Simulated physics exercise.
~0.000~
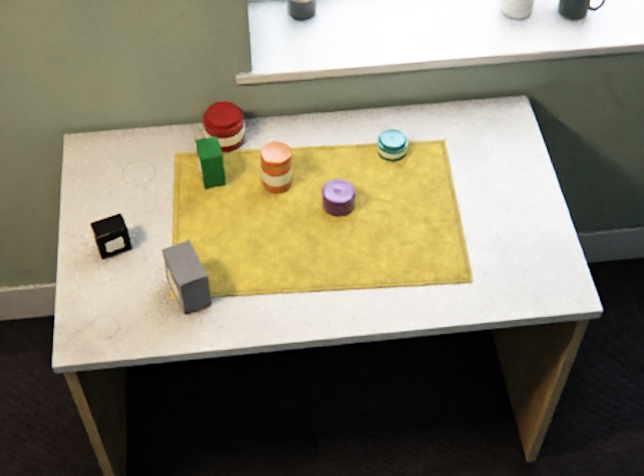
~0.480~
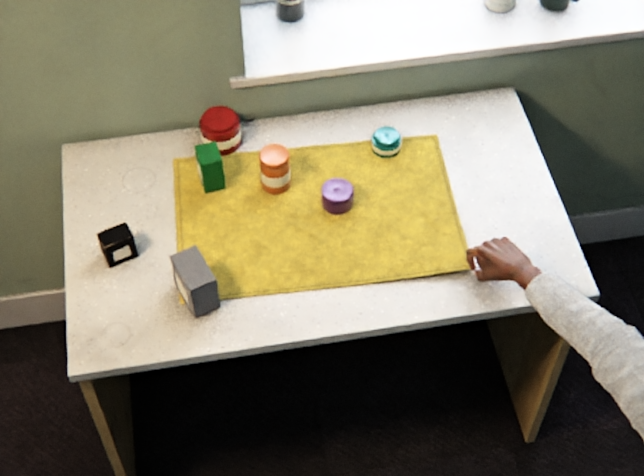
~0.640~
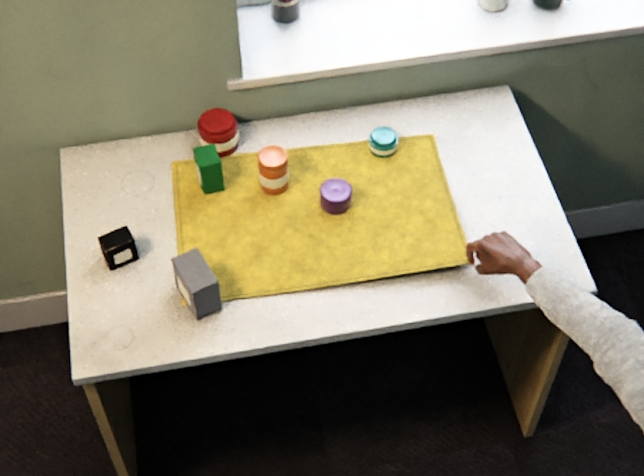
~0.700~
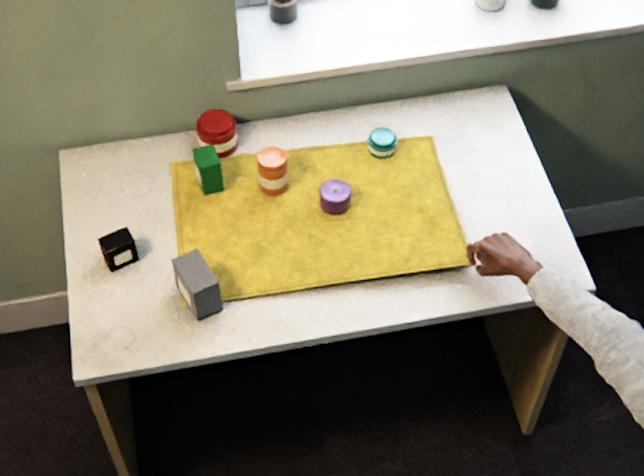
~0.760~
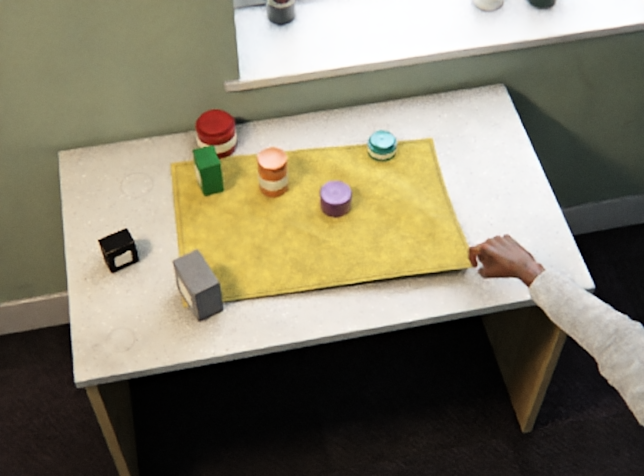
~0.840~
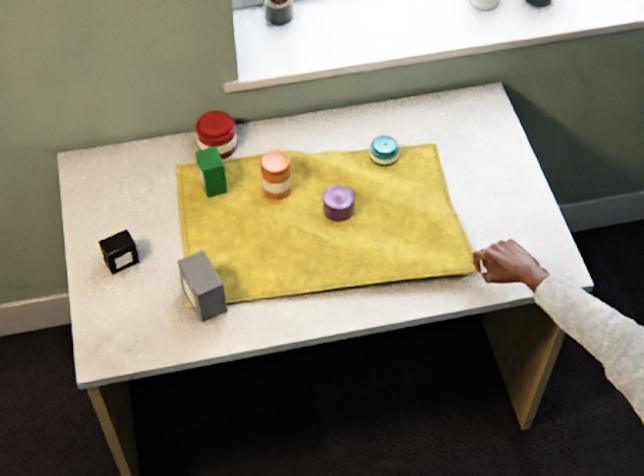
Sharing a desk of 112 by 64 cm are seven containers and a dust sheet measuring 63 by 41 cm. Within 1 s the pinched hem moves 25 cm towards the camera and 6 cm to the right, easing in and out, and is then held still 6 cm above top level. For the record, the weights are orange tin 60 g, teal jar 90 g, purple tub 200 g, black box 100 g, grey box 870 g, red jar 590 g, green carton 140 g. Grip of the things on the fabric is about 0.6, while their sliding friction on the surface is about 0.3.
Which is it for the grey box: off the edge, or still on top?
It does not quit the surface.
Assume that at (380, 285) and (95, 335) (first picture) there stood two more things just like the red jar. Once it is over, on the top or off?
In order: Comes off; holds on.
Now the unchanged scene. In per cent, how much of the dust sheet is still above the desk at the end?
Some 85 in a hundred.
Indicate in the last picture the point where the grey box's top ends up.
Near (252, 288).
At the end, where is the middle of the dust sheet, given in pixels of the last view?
Near (393, 268).
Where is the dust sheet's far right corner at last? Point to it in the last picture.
In the final picture you'd find it somewhere near (536, 212).
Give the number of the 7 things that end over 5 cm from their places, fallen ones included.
In total, 5 of them qualify.
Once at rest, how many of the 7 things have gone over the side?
That works out to 0 of them.
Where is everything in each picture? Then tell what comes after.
Shows, grey box (184, 262); dust sheet corners (175, 154) (445, 140) (473, 282), in the first picture.
Shows, dust sheet corners (174, 159) (437, 135); grip (474, 269), in the second picture.
Shows, dust sheet corners (172, 162) (433, 134); grip (474, 263), in the third picture.
Shows, dust sheet corners (171, 163) (432, 136); grip (475, 264), in the fourth picture.
Shows, purple tub (336, 192); teal jar (383, 139); dust sheet corners (171, 163) (432, 138); grip (477, 266), in the fifth picture.
Shows, grey box (200, 272); dust sheet corners (177, 165) (436, 143); grip (481, 271), in the sixth picture.
After 1.0 s, 100 % of the dust sheet is still over the top; grey box 3 cm off its start, teal jar 11 cm off its start, purple tub 9 cm off its start.
After 1.2 s, 95 % of the dust sheet is still over the top; grey box 7 cm off its start, teal jar 20 cm off its start, purple tub 17 cm off its start.
After 1.4 s, 90 % of the dust sheet is still over the top; grey box 11 cm off its start at (246, 285), teal jar 28 cm off its start at (471, 197), purple tub 24 cm off its start at (413, 249).
After 1.6 s, 85 % of the dust sheet is still over the top; grey box 12 cm off its start, teal jar 31 cm off its start, purple tub 27 cm off its start.
After 3.2 s, 85 % of the dust sheet is still over the top; grey box 12 cm off its start at (252, 288), teal jar 31 cm off its start at (483, 204), purple tub 27 cm off its start at (425, 258), orange tin 24 cm off its start at (360, 200).
